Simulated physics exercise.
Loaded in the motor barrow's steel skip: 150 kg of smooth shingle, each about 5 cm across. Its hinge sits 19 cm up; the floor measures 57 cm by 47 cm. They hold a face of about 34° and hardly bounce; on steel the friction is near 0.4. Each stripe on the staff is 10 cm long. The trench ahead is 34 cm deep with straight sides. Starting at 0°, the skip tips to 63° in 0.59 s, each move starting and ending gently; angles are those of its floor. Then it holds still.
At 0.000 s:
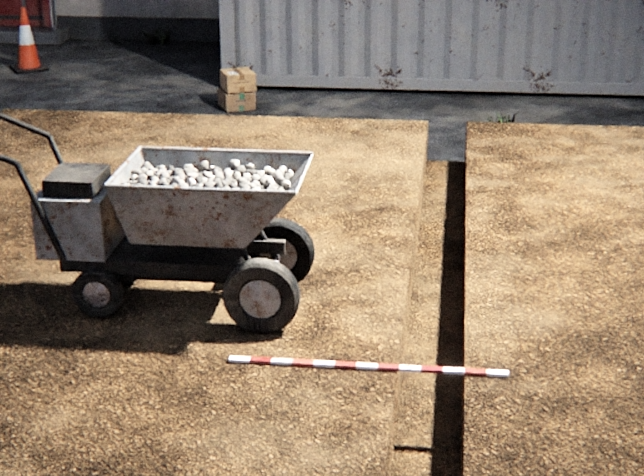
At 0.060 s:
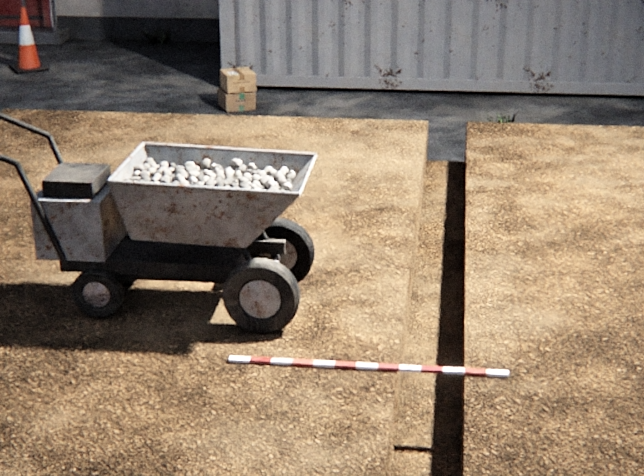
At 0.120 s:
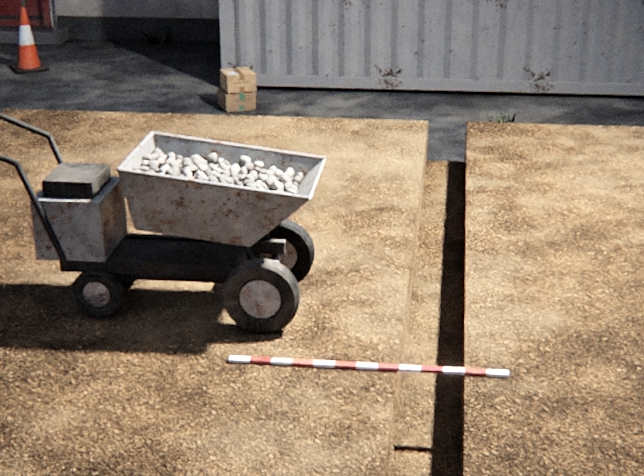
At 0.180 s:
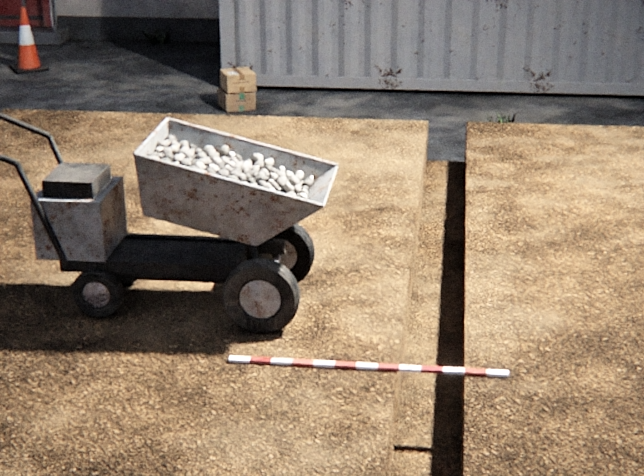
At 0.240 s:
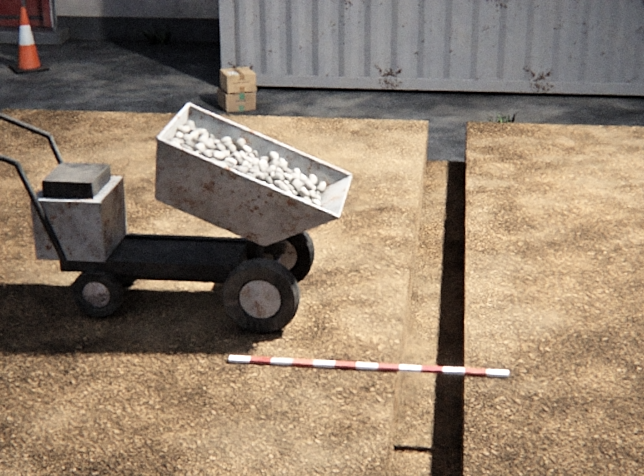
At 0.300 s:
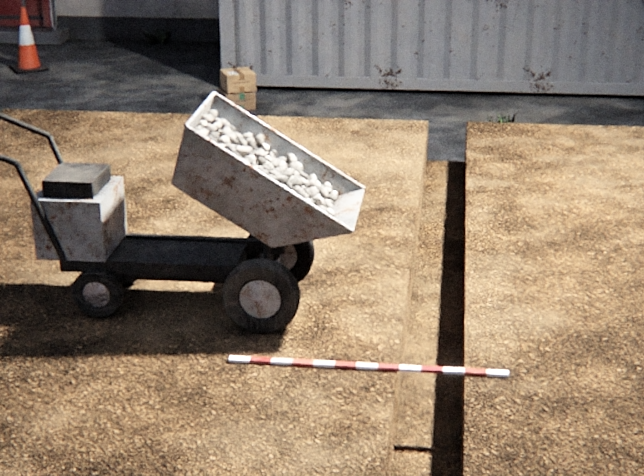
A grey metal skip full of pale stones, mounted on a low four-wheeled barrow at the left, tilts up smoothly at its rear, its front lip leaning right. Seen from above and to one side, the sunlit yard of brown gravel has a narrow dark trench at the right, a red-and-white striped staff reaching across it, and an orange cone, small box and pale corrugated wall behind. The stones ride up with the skip, while the barrow and view stay still.
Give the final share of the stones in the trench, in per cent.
Some 75 per cent of it.
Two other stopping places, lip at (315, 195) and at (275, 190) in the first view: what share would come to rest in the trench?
First some 55, then 80 per cent.
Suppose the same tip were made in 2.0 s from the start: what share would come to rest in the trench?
In that case some 95 per cent.
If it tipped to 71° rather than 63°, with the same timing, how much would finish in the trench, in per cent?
In that case some 80 per cent.
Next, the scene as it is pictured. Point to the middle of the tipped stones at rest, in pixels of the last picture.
Around (443, 352).
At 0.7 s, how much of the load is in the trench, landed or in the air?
Some 15 per cent.
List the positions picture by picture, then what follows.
In the first picture, the skip is at 0°, its lip at (296, 193); the top of the load is at (196, 173).
In the second picture, the skip is at 2°, its lip at (300, 194); the top of the load is at (181, 170); the stones move at 0.5 m/s on average.
The third picture shows lip at (310, 199), floor tilted 7°, highest stones at (164, 162); the stones move at 0.9 m/s on average.
The fourth picture shows lip at (323, 206), floor tilted 14°, highest stones at (170, 147); the stones move at 1.3 m/s on average.
The fifth picture shows lip at (339, 217), floor tilted 23°, highest stones at (187, 133); the stones move at 1.5 m/s on average.
The sixth picture shows lip at (353, 232), floor tilted 32°, highest stones at (210, 122); the stones move at 1.6 m/s on average.
After 0.4 s the floor is at 53°; 100 % in the skip; the foremost stones are at (361, 231).
After 0.7 s the floor is at 63°; 84 % in the skip, 3 % short of the trench, 13 % in the trench; the foremost stones are at (446, 306).
After 1.0 s the floor is at 63°; 24 % in the skip, 2 % short of the trench, 50 % in the trench, 24 % past the trench; the foremost stones are at (601, 326).
After 3.0 s the floor is at 63°; 0 % in the skip, 75 % in the trench, 25 % past the trench; the foremost stones are past the picture's edge.
